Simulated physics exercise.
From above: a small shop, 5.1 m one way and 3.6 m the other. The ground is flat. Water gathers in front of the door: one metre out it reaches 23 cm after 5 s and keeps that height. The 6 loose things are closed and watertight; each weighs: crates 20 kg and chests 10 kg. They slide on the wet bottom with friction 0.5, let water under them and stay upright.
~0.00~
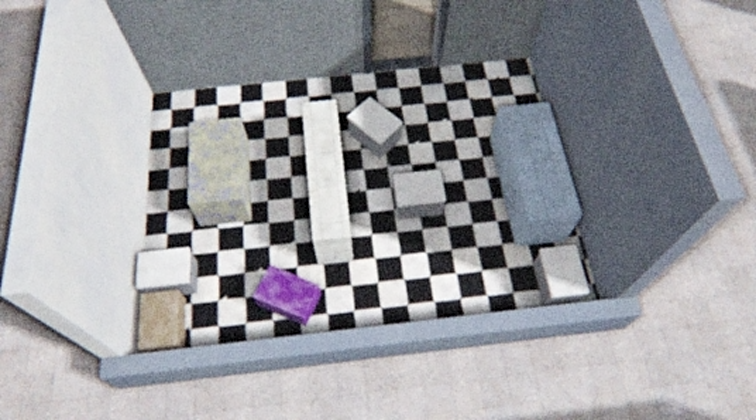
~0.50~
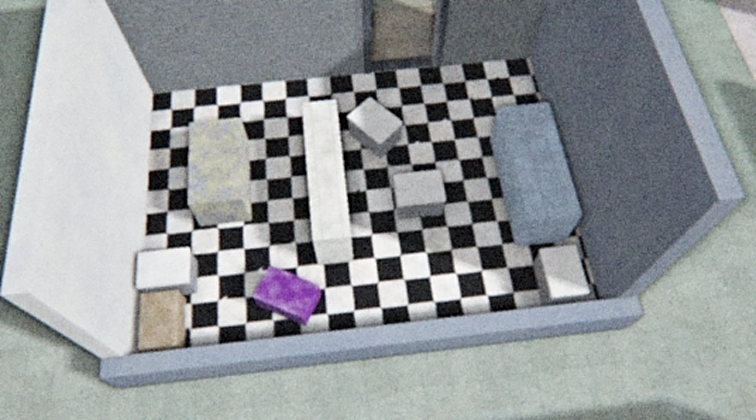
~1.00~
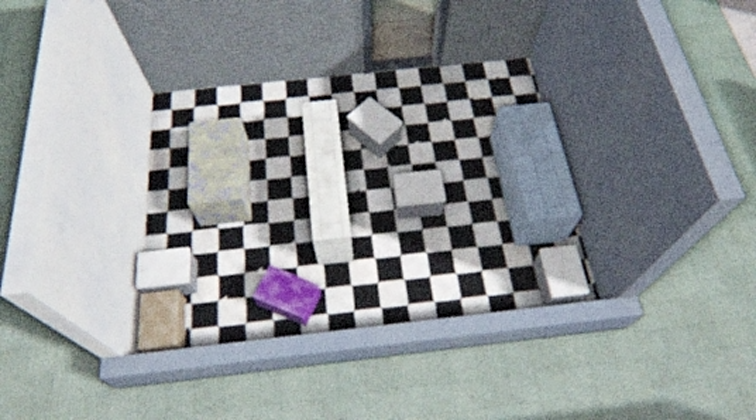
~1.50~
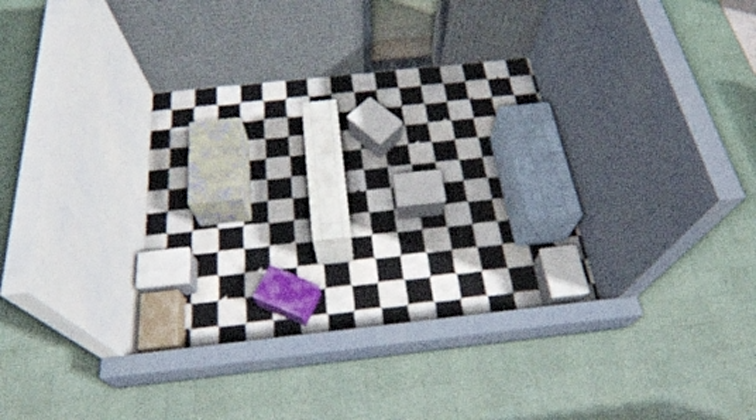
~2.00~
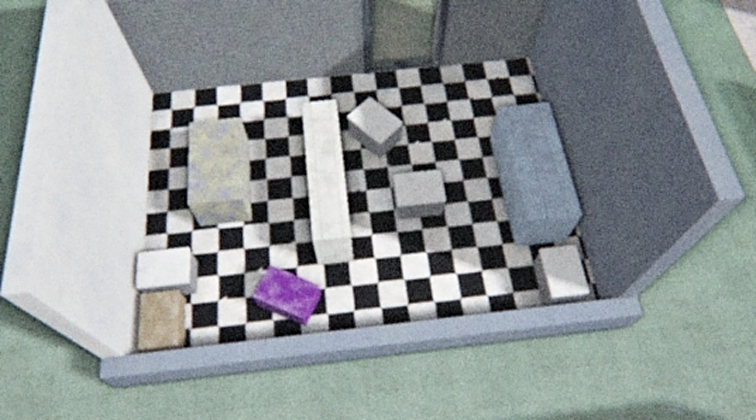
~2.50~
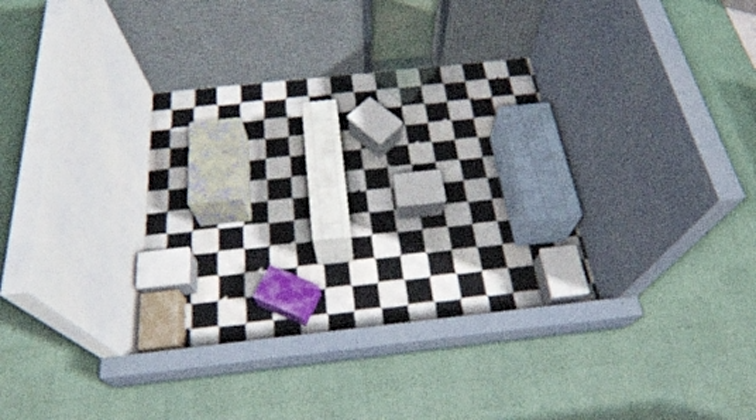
Greenish water spreads over the pale ground around a small walled room seen from above, then shows in the doorway at the back, while the purple crate and the other blocks on the checkered floor stay still.
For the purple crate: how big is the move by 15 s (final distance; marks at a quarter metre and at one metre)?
The purple crate moves a short way.
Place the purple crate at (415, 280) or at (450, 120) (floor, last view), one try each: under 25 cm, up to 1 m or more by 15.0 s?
In that order: It gets carried off; it travels far.
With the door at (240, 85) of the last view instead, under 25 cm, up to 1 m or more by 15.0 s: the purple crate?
In that case the purple crate gets carried off.
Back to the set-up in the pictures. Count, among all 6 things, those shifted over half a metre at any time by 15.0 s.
5 of them.
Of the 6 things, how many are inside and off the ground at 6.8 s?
I count 0.
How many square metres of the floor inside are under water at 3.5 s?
Some 2.0 m2.
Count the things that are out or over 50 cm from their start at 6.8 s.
2 of them.
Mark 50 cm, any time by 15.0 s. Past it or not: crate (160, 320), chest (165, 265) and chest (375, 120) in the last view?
In turn: More, over, over.
After 3.5 s the purple crate is near (286, 291), 0.0 m from its start, aground; 0 afloat.
After 6.8 s the purple crate is near (286, 291), 0.0 m from its start, aground; 0 afloat.
After 11.0 s the purple crate is near (277, 288), 0.1 m from its start, aground; 3 afloat.
After 15.0 s the purple crate is near (232, 285), 0.6 m from its start, aground; 4 afloat.
